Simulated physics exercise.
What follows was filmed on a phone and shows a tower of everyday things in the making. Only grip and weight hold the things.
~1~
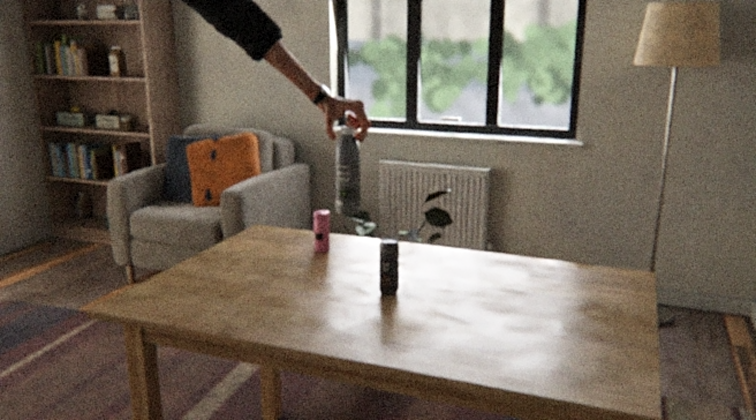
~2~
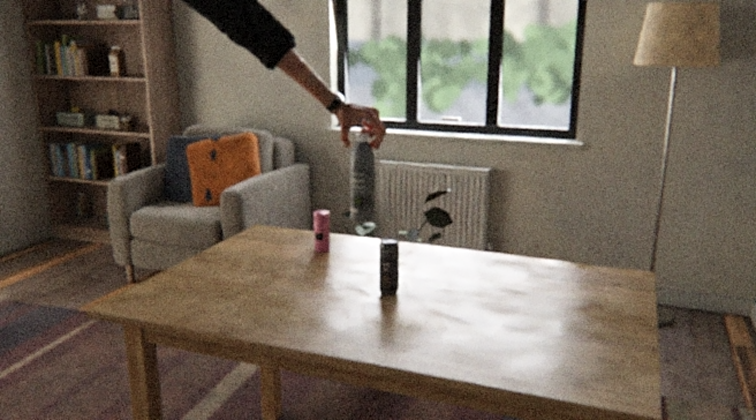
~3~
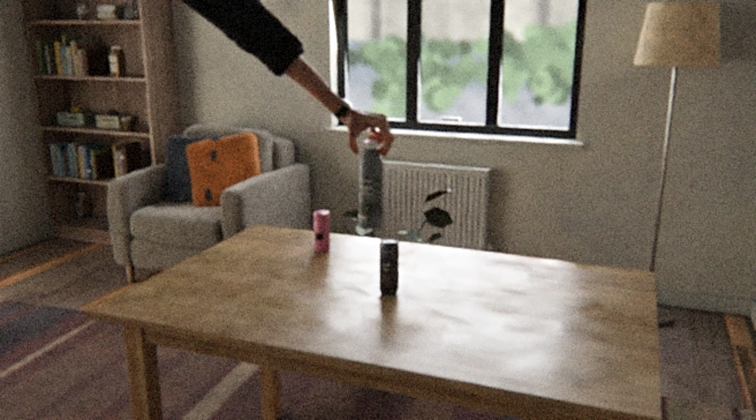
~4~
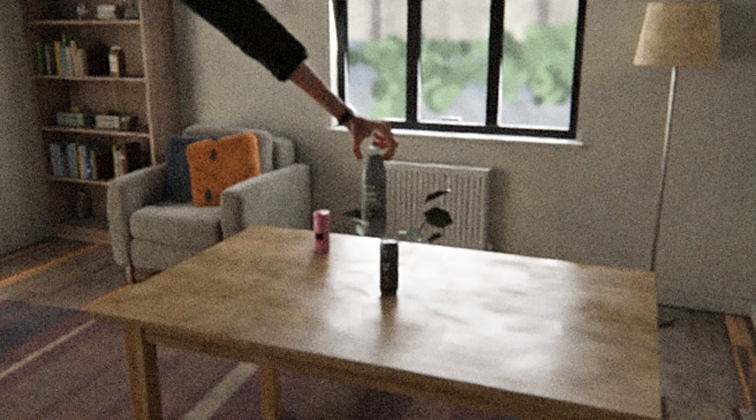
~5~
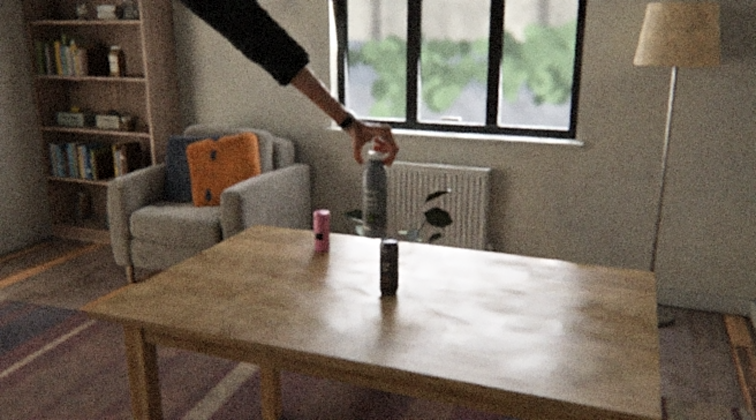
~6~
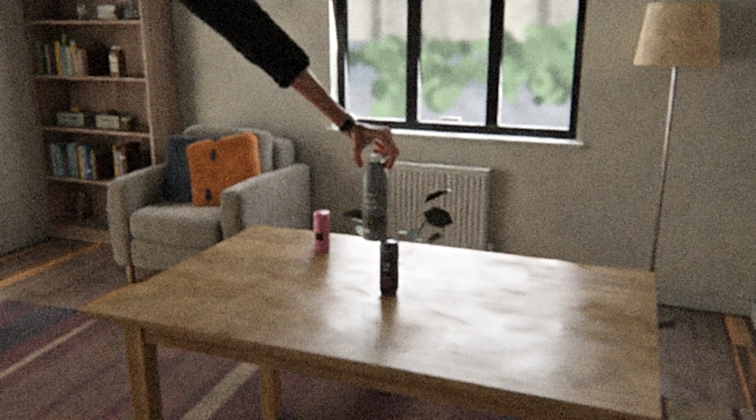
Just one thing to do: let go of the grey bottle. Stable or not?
Something falls.
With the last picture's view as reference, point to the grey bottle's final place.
In the final view it sits at roughly (326, 273).
Then, 0.40 s after the last picture, grey bottle now fallen.
Then, 0.50 s after the last picture, things are still on the move.
Then, 0.60 s after the last picture, as before.
At rest, fallen, grey bottle; the other 2 in place. Seen from the same camera at the end, grey bottle near (326, 273). The pile comes apart.
